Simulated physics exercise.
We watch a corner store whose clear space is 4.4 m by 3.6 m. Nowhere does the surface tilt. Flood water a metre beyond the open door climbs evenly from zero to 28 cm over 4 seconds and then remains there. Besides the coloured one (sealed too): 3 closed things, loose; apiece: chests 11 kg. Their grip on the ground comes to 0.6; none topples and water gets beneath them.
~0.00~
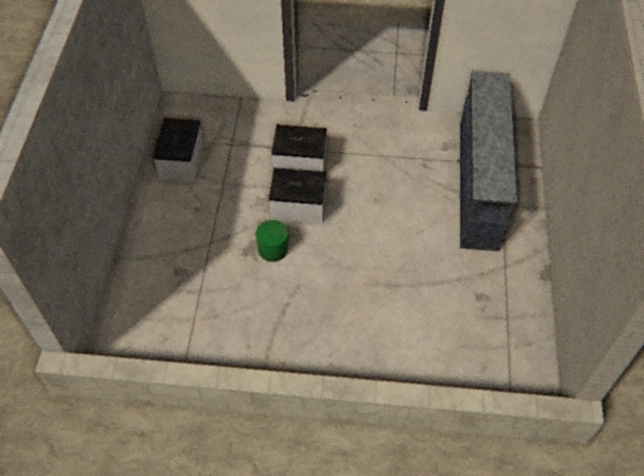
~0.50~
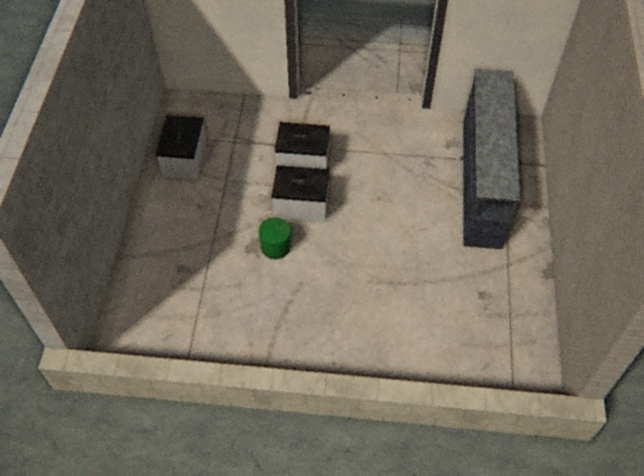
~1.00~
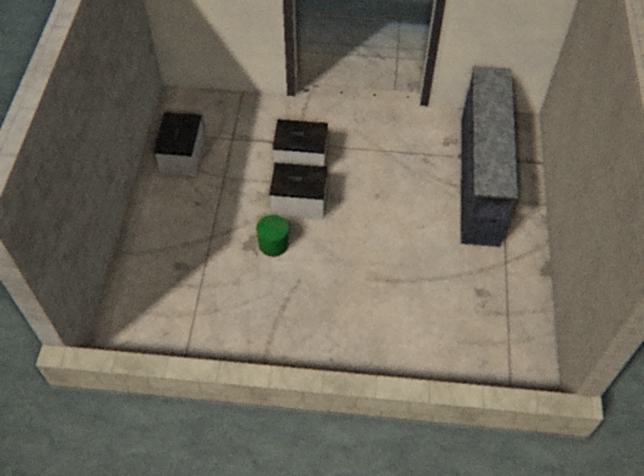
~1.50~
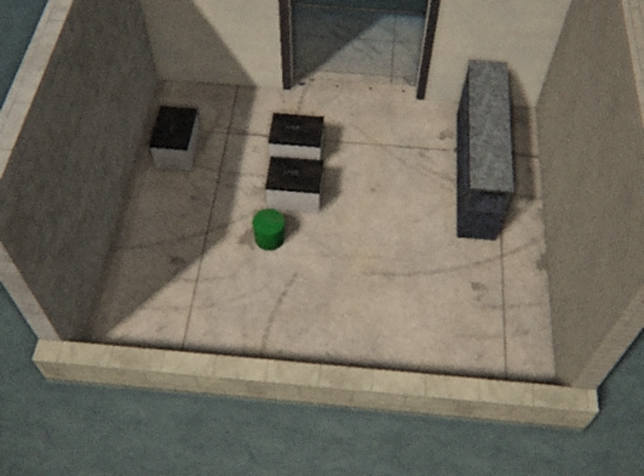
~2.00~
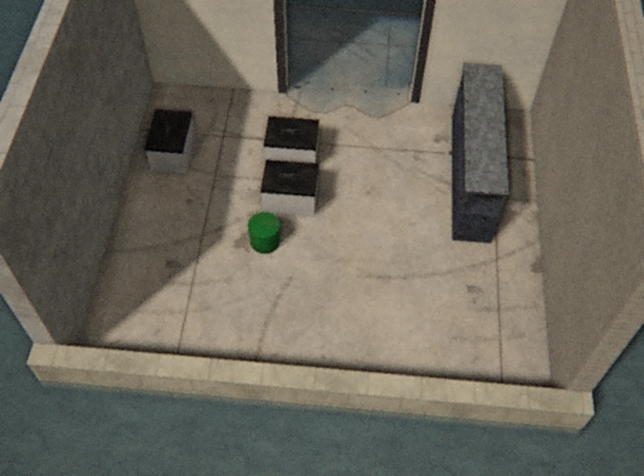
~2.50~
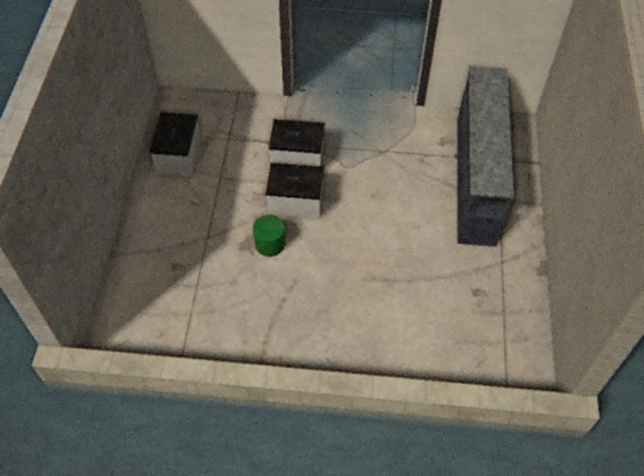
In a walled room open at the front, a green pail, three dark-topped boxes and a tall grey cabinet stay still while water surrounds the outside, then enters through the back doorway and begins spreading across the floor.
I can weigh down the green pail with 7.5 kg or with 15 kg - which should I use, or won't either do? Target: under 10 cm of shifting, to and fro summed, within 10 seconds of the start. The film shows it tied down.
Go with neither; both fall short.
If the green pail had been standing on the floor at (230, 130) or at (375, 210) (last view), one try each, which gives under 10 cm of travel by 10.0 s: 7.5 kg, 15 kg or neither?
The light mass does it, then neither mass does it.
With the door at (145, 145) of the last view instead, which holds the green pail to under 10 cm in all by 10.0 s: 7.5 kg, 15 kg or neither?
There just the heavier succeeds.
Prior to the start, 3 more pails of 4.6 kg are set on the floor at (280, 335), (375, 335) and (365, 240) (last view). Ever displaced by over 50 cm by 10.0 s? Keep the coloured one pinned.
Note, in sequence: Exceeded, exceeded, exceeded.
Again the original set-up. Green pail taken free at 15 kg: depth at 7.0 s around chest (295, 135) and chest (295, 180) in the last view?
13 and 13 cm.
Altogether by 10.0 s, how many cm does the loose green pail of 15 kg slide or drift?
The distance adds up to about 60 cm.
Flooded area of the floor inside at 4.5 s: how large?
Somewhere around 9.5 m2, roughly.
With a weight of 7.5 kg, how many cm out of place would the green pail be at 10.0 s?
80 cm.
After 3.5 s the green pail would be 0 cm from its start with 7.5 kg and 0 cm from its start with 15 kg; 0 cm of water round it then.
After 4.5 s the green pail would be 14 cm from its start with 7.5 kg and 4 cm from its start with 15 kg; 1 cm of water round it then.
After 7.0 s the green pail would be 103 cm from its start with 7.5 kg and 4 cm from its start with 15 kg; 7 cm of water round it then.
After 10.0 s the green pail would be 87 cm from its start with 7.5 kg and 56 cm from its start with 15 kg; 14 cm of water round it then.
